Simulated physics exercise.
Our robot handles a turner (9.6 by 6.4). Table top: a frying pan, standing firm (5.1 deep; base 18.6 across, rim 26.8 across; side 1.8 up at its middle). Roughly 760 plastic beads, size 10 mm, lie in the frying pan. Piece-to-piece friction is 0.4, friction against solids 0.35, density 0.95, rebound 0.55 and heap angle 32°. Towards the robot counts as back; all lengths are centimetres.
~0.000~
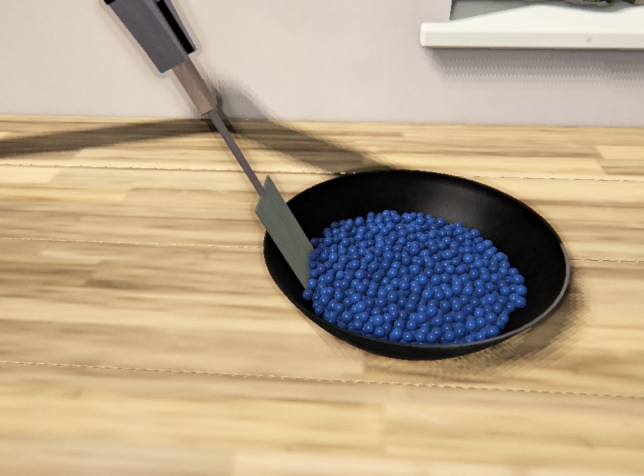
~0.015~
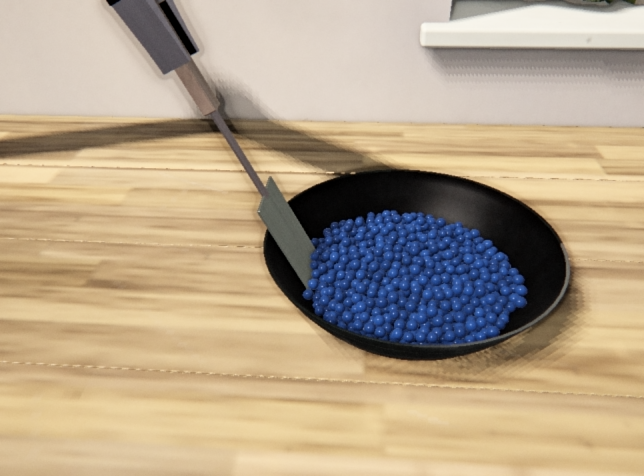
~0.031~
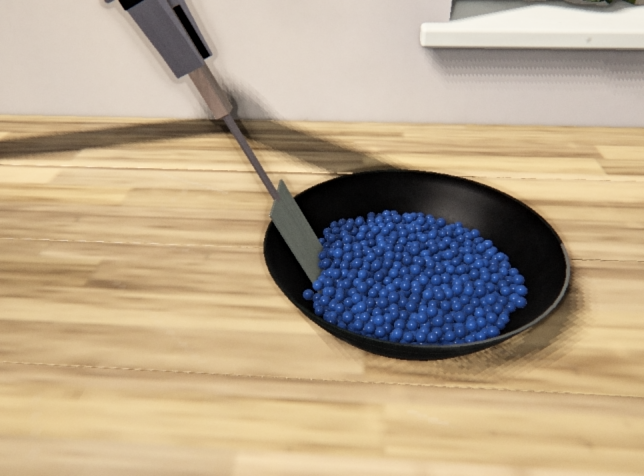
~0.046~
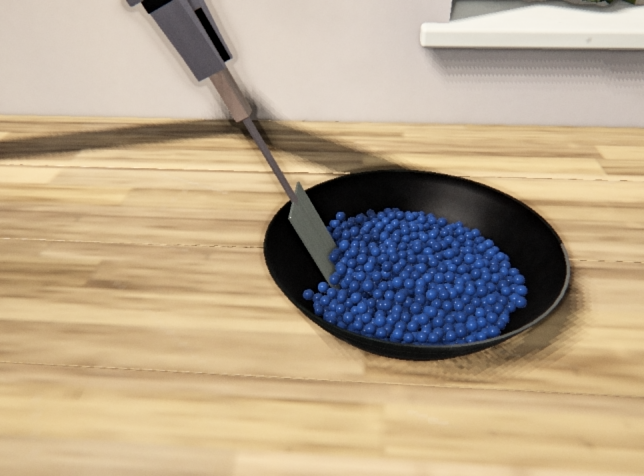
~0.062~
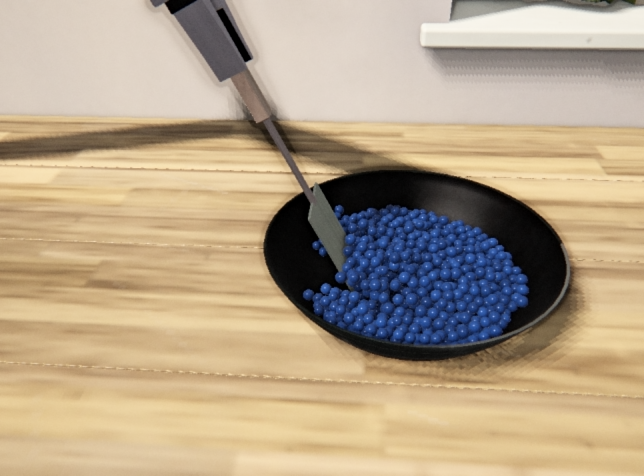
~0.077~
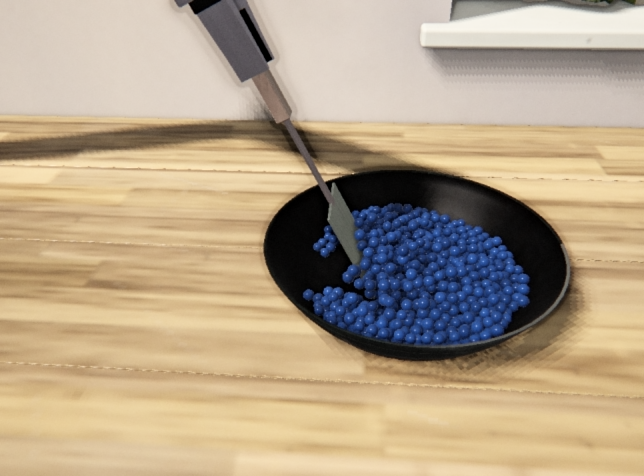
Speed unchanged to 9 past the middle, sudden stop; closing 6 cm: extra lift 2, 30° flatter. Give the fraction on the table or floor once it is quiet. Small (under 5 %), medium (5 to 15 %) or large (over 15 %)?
Medium.
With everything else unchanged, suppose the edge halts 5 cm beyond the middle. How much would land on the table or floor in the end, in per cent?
Close to 0 per cent would end on the table or floor.
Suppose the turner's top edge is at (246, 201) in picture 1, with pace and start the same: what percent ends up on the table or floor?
Roughly 5 percent ends on the table or floor.
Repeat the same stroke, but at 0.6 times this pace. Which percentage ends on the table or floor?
The share would be near 0 in a hundred.
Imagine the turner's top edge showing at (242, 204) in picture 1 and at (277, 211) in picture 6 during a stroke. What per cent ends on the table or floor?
Roughly 0 %.
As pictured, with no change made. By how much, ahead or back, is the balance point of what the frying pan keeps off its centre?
The balance point is about 3.5 cm ahead.
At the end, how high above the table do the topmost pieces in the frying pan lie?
Roughly 5.5 centimetres.
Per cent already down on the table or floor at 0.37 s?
Around 6 percent.
After 0.11 s, sloping 64°, highest piece 9 above the table; 762 in the frying pan.
After 0.15 s, sloping 55°, highest piece 10 above the table; 761 in the frying pan, 1 on the blade or in flight.
After 0.37 s, sloping 34°, highest piece 7 above the table; 699 in the frying pan, 49 on the table or floor, 14 on the blade or in flight.
After 1.42 s, sloping 34°, highest piece 5 above the table; 699 in the frying pan, 63 on the table or floor.
In the end, 699 in the frying pan, 63 on the table or floor. That is 8 % on the table or floor.
